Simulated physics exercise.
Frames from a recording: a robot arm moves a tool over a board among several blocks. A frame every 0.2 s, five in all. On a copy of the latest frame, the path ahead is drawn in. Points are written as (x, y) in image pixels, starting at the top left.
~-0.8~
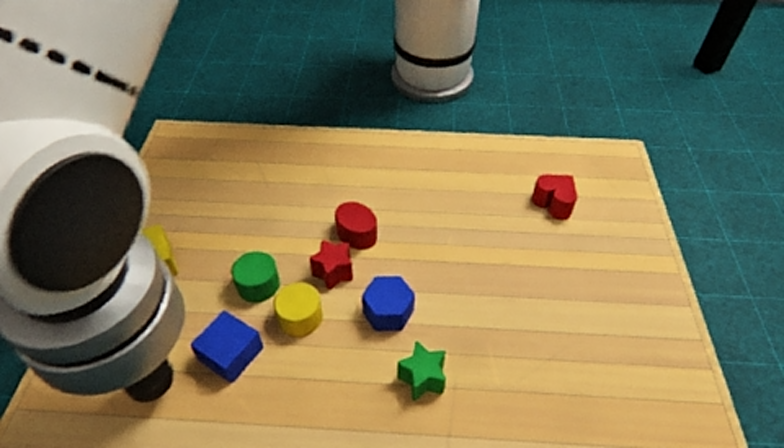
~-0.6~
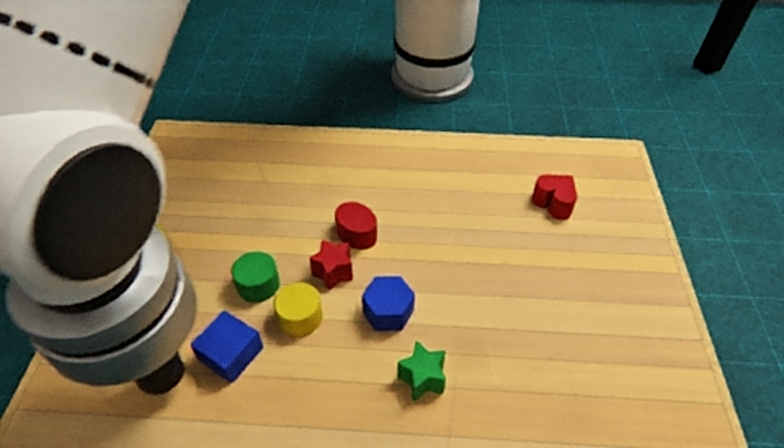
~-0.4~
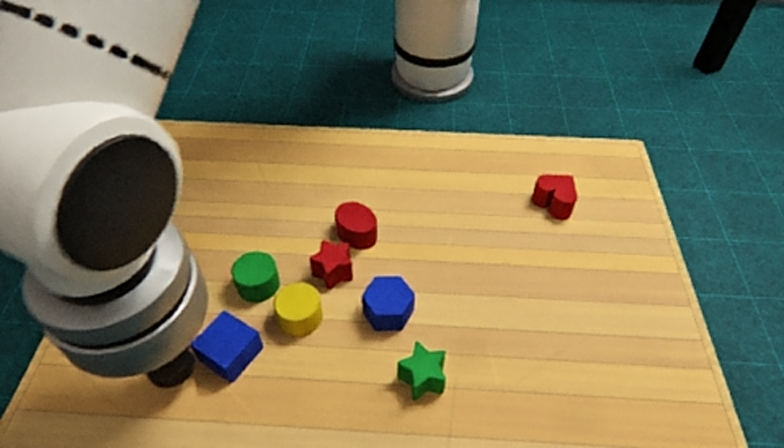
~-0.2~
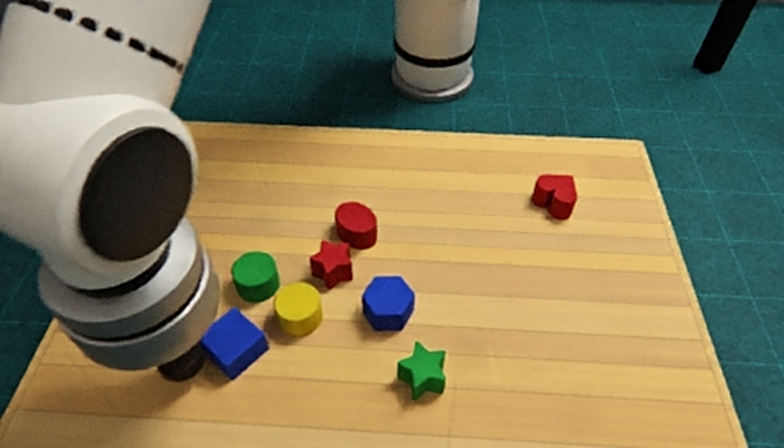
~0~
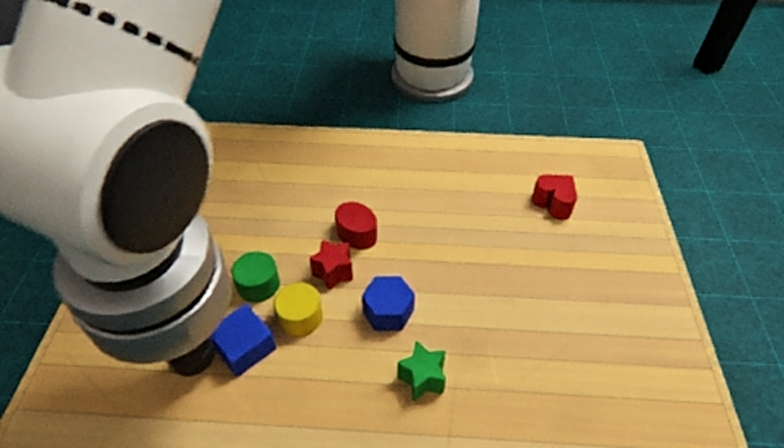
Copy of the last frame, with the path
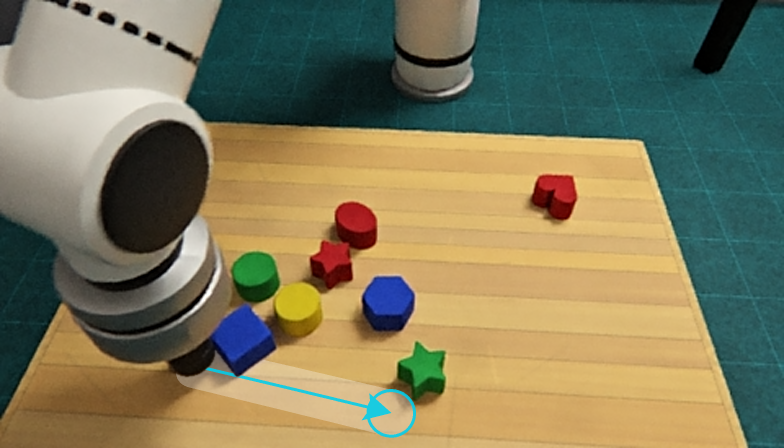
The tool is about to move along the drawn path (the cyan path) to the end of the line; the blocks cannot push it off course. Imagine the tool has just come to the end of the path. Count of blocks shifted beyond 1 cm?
I foresee two blocks being moved.
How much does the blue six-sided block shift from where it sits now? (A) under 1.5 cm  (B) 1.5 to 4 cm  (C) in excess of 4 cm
My pick is A.
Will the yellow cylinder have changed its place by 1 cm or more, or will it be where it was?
It is no longer where it was.
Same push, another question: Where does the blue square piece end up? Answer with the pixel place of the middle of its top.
Its top face will be centred at roughly (274, 324).
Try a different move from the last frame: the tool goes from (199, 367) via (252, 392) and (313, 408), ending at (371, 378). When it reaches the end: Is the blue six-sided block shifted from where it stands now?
I expect not.
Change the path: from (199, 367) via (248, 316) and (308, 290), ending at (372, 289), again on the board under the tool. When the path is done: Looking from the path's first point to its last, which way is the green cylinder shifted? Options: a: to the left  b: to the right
a: To the left.
The drawn path runs in a line from (199, 367) to (391, 413).
On the path given first. One third of the way, tool at (257, 371); blue square piece at (273, 324), turned 30° anticlockwise; yellow cylinder at (307, 291).
Two thirds of the way, tool at (324, 387); blue square piece at (274, 324), turned 30° anticlockwise; yellow cylinder at (308, 289).
At the end, tool at (391, 403); blue square piece at (274, 324), turned 30° anticlockwise; yellow cylinder at (308, 289); blue six-sided block not moved; green star block not moved.
